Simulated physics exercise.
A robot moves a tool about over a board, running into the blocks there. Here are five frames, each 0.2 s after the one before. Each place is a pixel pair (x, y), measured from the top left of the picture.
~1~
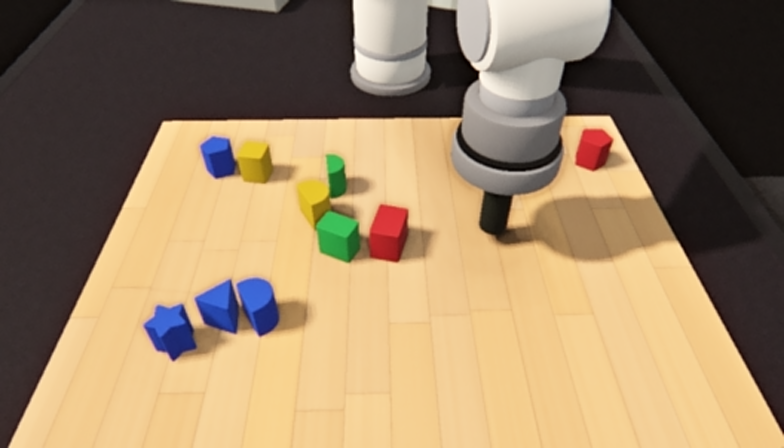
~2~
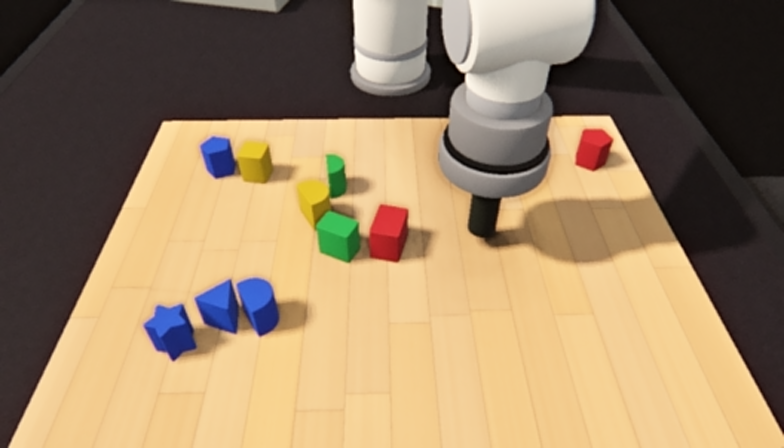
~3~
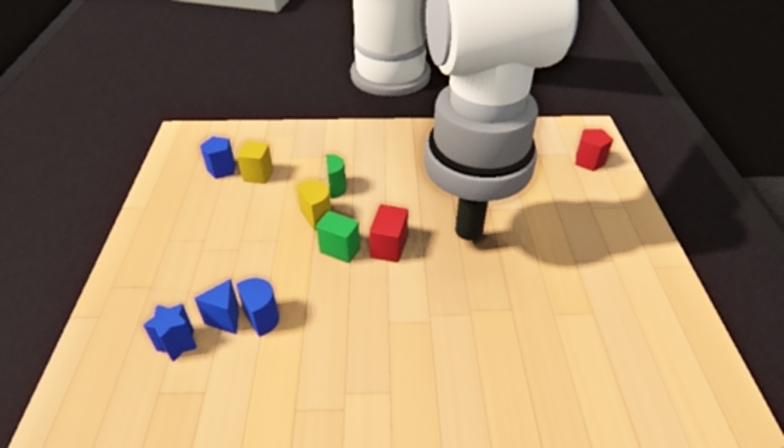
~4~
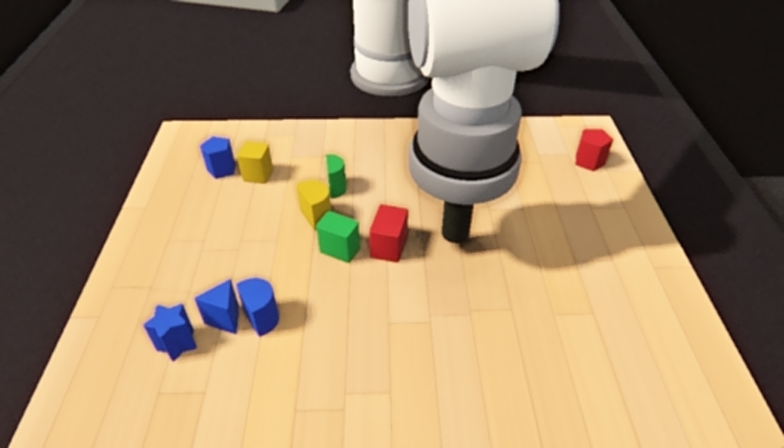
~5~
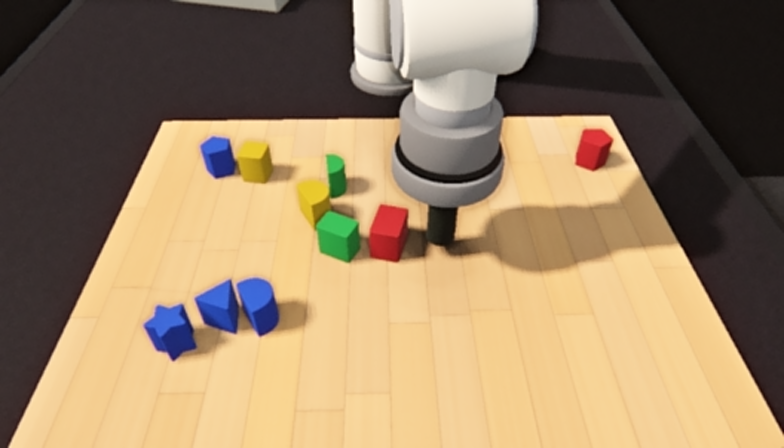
In this clip, a robot arm holding a black cylindrical tool over a wooden board moves steadily left a short distance, bringing the tool close to a red block, while the scattered blue, yellow, green and red blocks stay still.
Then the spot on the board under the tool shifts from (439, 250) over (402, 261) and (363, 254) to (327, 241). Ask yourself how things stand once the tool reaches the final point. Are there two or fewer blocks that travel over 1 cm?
My answer is yes.
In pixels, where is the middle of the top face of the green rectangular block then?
It will likely be found at (292, 213).
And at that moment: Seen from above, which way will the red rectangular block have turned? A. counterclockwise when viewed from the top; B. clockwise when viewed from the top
My answer is option B.
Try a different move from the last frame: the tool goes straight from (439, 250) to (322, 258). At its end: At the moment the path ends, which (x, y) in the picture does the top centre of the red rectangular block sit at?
I predict (307, 213).
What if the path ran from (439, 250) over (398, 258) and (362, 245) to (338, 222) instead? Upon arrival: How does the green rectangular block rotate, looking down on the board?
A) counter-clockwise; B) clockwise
My pick is A.
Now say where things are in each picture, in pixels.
In the first picture, tool tip (493, 226); block tops, yellow half-round block (314, 190); green rectangular block (337, 224); red rectangular block (389, 219).
In the second picture, tool (482, 228); blocks unchanged.
In the third picture, tool (469, 231); blocks unchanged.
In the fourth picture, tool (455, 234); blocks unchanged.
In the fifth picture, tool (441, 237); yellow half-round block (314, 190); green rectangular block (337, 224); red rectangular block (389, 219).
On the path given first. One third of the way, tool (402, 247); red rectangular block (381, 219), turned 25° clockwise.
Two thirds of the way, tool (361, 240); green rectangular block (325, 218), turned 40° anticlockwise; red rectangular block (362, 206), turned 65° clockwise.
At the end, tool (326, 228); yellow half-round block in place; green rectangular block (292, 213), turned 25° anticlockwise; red rectangular block (358, 200), turned 90° clockwise.
